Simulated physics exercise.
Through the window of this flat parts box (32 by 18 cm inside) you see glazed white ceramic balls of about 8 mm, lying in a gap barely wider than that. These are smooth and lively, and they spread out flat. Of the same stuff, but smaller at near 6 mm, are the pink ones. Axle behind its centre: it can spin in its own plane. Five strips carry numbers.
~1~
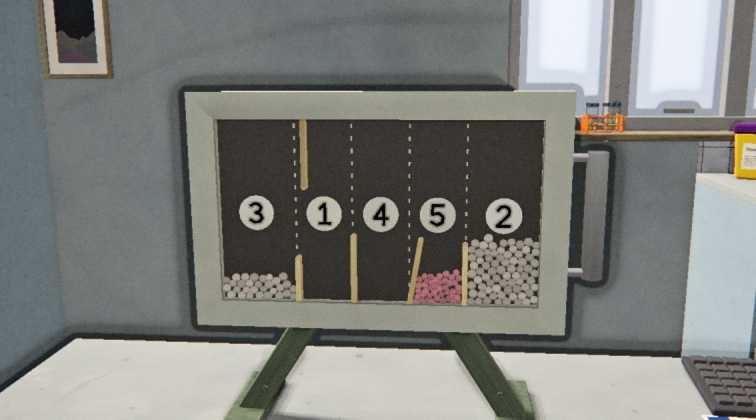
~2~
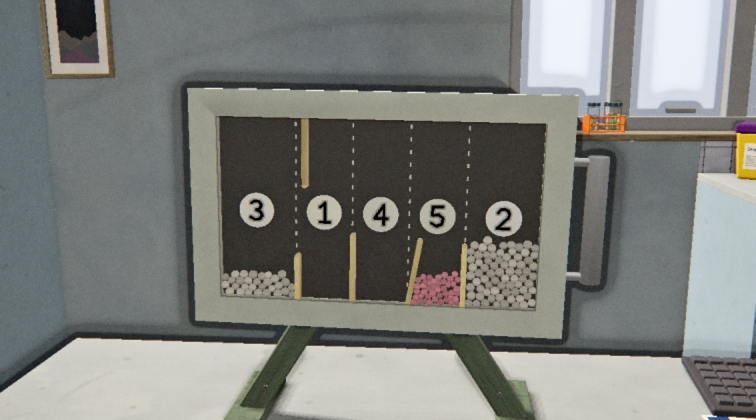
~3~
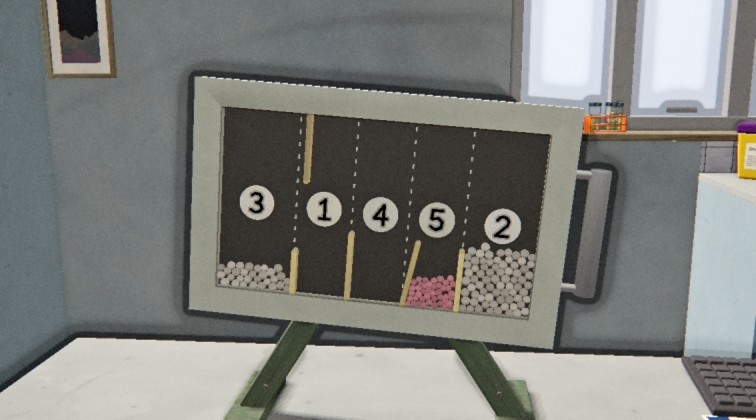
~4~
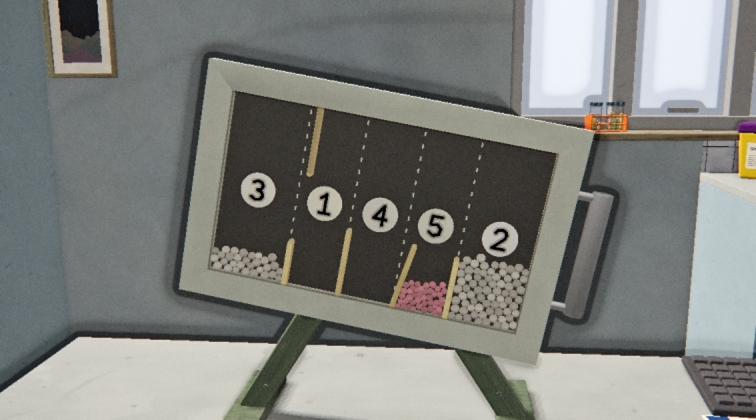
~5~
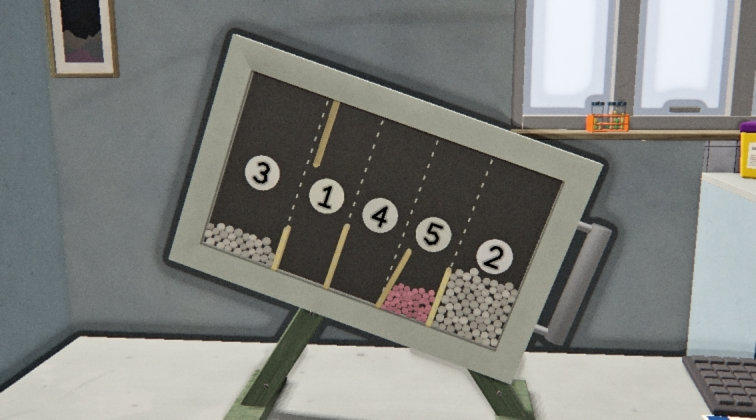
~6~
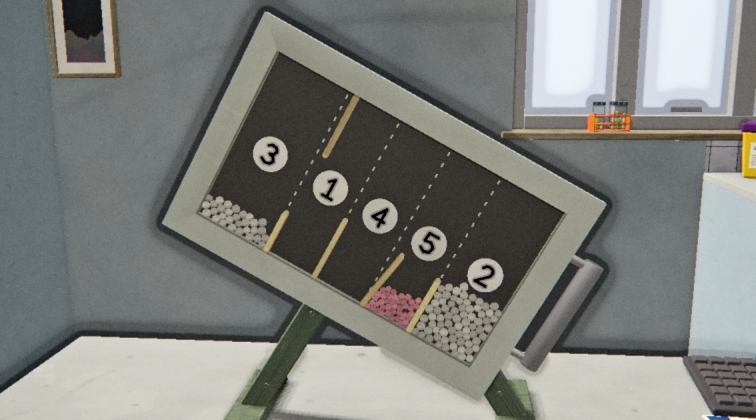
A framed box of white and pink balls turns clockwise, its right side dipping lower.
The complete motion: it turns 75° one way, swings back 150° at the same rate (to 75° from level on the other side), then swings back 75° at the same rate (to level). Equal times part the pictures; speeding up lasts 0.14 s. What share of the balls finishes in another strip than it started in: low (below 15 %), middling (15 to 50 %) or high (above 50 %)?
That would be middling.
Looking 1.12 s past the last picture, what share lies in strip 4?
About 5 percent of the load.
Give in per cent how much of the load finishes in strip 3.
Some 25 per cent.
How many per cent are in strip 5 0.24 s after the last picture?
30 percent.
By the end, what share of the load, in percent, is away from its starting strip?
I'd say something like 40 percent.
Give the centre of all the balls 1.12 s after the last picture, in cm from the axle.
Right: About 4 cm; below: About 4 cm.
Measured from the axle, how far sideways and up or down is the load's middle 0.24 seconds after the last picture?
Roughly 5 centimetres to the left and 8 centimetres below.
Then, 0.24 s later than the last picture, it stands 75° clockwise; no. 2, 50 %, no. 3, 20 %, no. 5, 30 %; 0 % have changed strip.
Then, 1.12 s later than the last picture, it stands 37° anticlockwise; no. 1, 15 %, no. 2, 25 %, no. 3, 20 %, no. 4, 5 %, no. 5, 35 %; 35 % have changed strip.
Then, 1.32 s later than the last picture, it stands level; no. 1, 10 %, no. 2, 25 %, no. 3, 25 %, no. 4, 10 %, no. 5, 35 %; 40 % have changed strip.
All still 2.2 s after it, it stands level; no. 1, 10 %, no. 2, 25 %, no. 3, 25 %, no. 4, 10 %, no. 5, 35 %; 40 % have changed strip.
